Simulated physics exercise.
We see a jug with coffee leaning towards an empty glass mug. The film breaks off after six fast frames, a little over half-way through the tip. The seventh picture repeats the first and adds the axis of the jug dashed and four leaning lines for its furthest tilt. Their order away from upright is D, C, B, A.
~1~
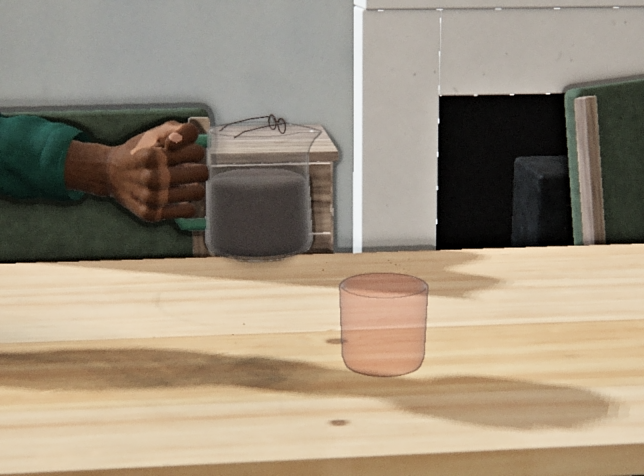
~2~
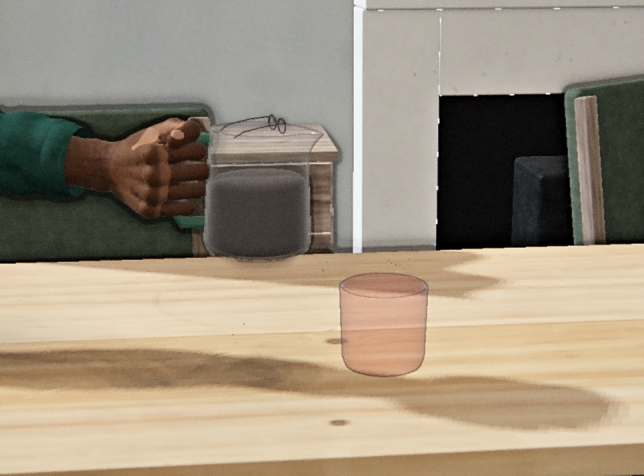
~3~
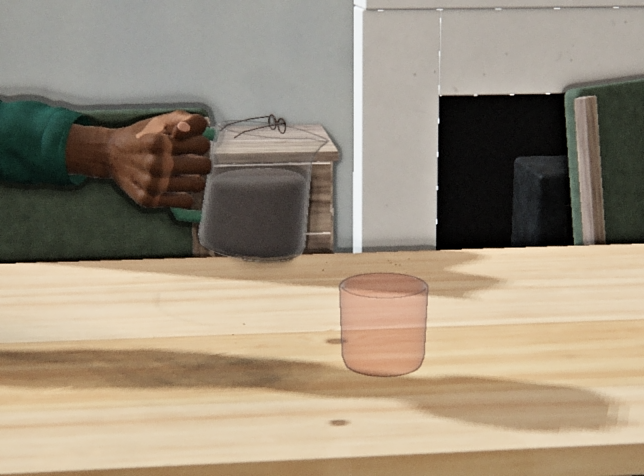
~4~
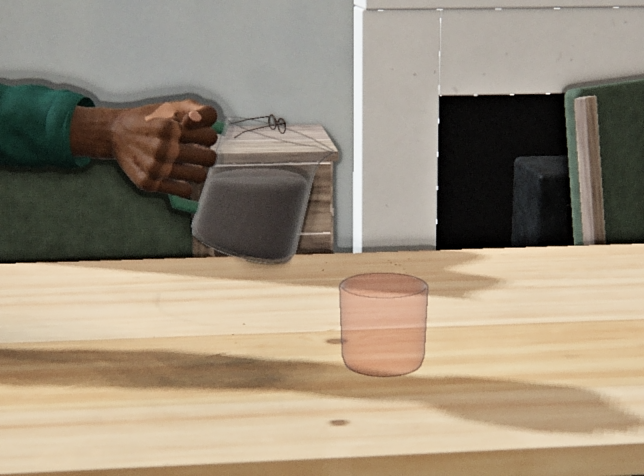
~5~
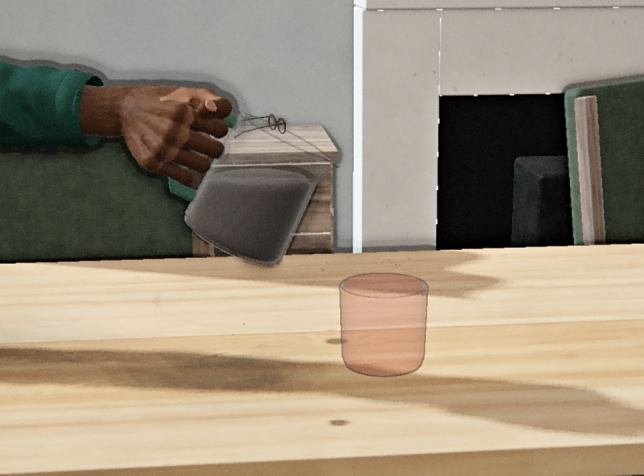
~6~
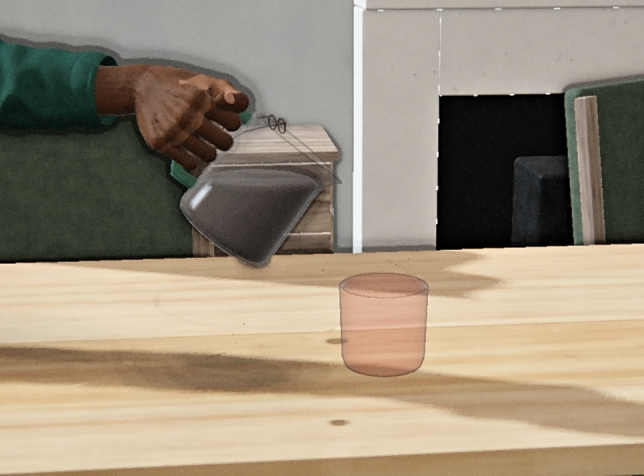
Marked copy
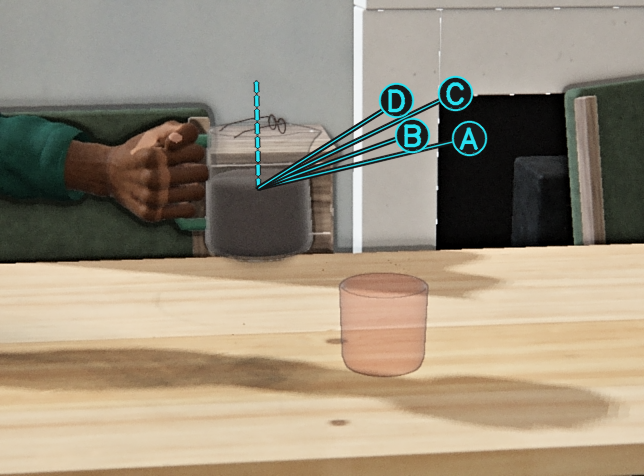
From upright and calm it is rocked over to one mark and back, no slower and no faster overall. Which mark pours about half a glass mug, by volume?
The best line is B.
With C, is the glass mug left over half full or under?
Under half.
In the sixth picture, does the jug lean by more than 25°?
Yes.
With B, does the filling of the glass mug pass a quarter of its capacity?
Yes.
On the marked copy, A at (452, 141); B at (395, 139); C at (439, 100); D at (382, 110).
Choosing A, the glass mug ends with about 67 % of what it can hold.
Choosing B, the glass mug ends with about 52 % of what it can hold.
Choosing C, the glass mug ends with about 36 % of what it can hold.
Choosing D, the glass mug ends with about 22 % of what it can hold.
